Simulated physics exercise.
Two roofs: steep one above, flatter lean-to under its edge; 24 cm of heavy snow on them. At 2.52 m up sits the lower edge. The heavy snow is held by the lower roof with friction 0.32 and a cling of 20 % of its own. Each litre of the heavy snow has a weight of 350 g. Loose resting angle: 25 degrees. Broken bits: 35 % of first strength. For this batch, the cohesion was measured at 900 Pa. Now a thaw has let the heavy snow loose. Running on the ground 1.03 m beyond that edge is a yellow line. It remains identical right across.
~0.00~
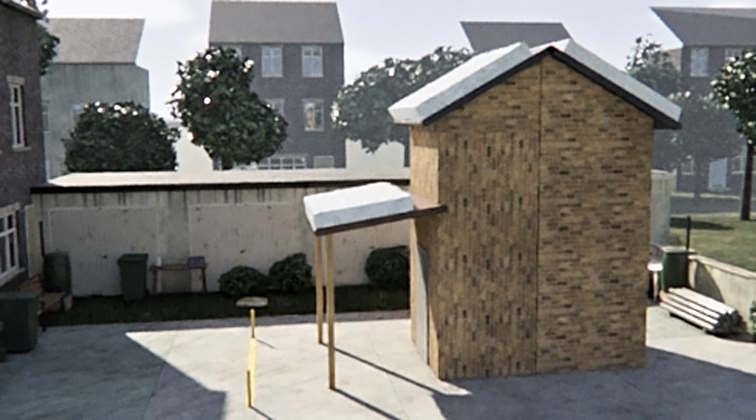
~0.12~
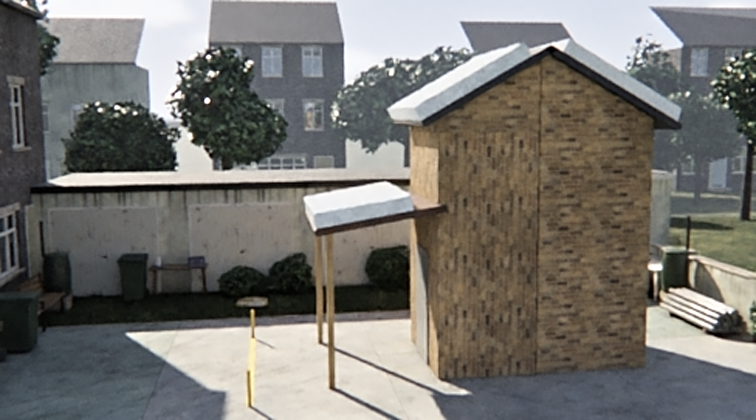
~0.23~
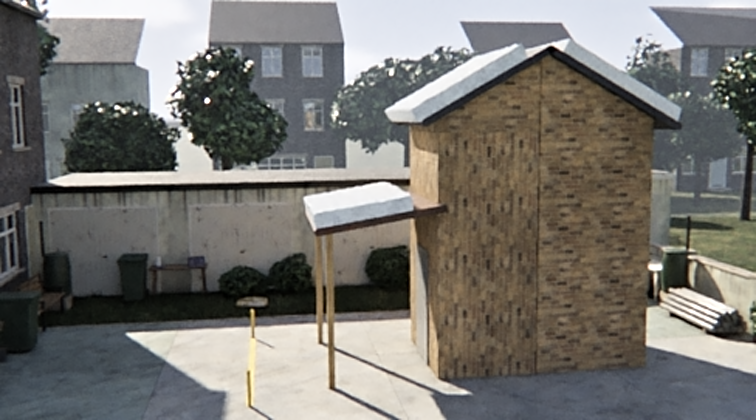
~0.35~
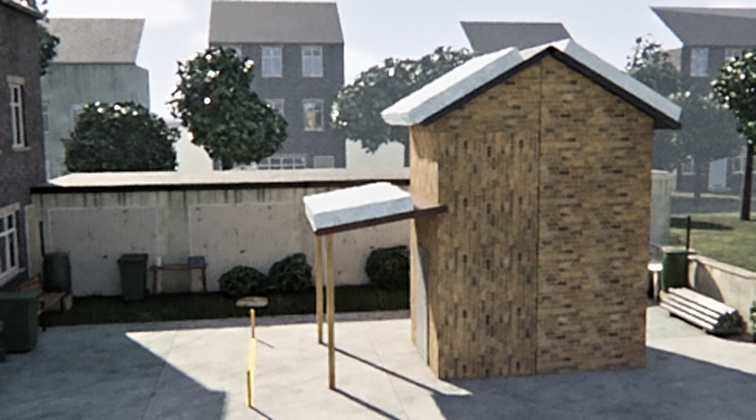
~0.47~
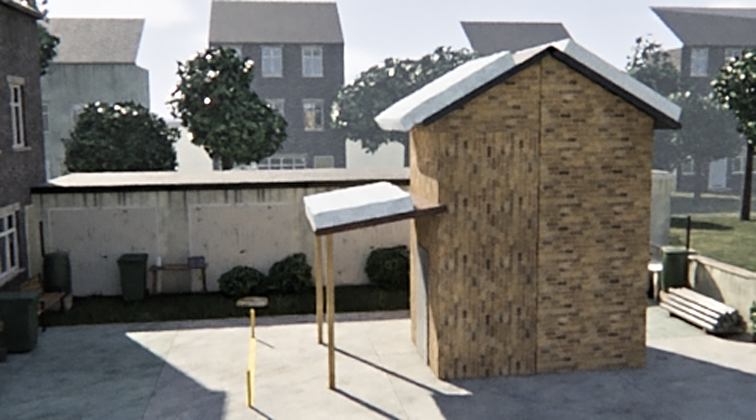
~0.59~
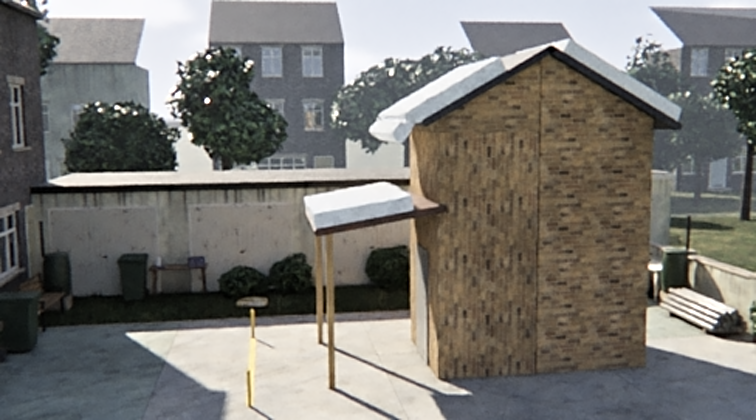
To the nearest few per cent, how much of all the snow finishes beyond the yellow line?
Roughly 35 %.
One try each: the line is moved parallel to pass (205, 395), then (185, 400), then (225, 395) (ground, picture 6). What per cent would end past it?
First try around 18 per cent, second around 12 per cent, third around 25 per cent.
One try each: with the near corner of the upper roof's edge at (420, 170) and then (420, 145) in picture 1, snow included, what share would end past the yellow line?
First try 4 %, second try 16 %.
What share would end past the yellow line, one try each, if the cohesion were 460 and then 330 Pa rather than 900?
50 in a hundred, followed by 50 in a hundred.
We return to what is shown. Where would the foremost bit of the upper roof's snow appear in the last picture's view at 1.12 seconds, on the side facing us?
At about (342, 203).
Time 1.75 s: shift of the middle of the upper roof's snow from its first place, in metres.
I'd put it near 3.2 m.
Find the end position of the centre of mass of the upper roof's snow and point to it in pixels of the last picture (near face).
Approximately at pixel (262, 348).
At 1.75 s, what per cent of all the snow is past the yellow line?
0 %.
After 1.12 s, none is below the lower edge and 0 % is past the line.
After 1.75 s, 10 % is below the lower edge and 0 % is past the line.
After 2.37 s, 48 % is below the lower edge and 35 % is past the line.
After 3.00 s, 60 % is below the lower edge and 35 % is past the line.
After 3.80 s, 60 % is below the lower edge and 35 % is past the line.
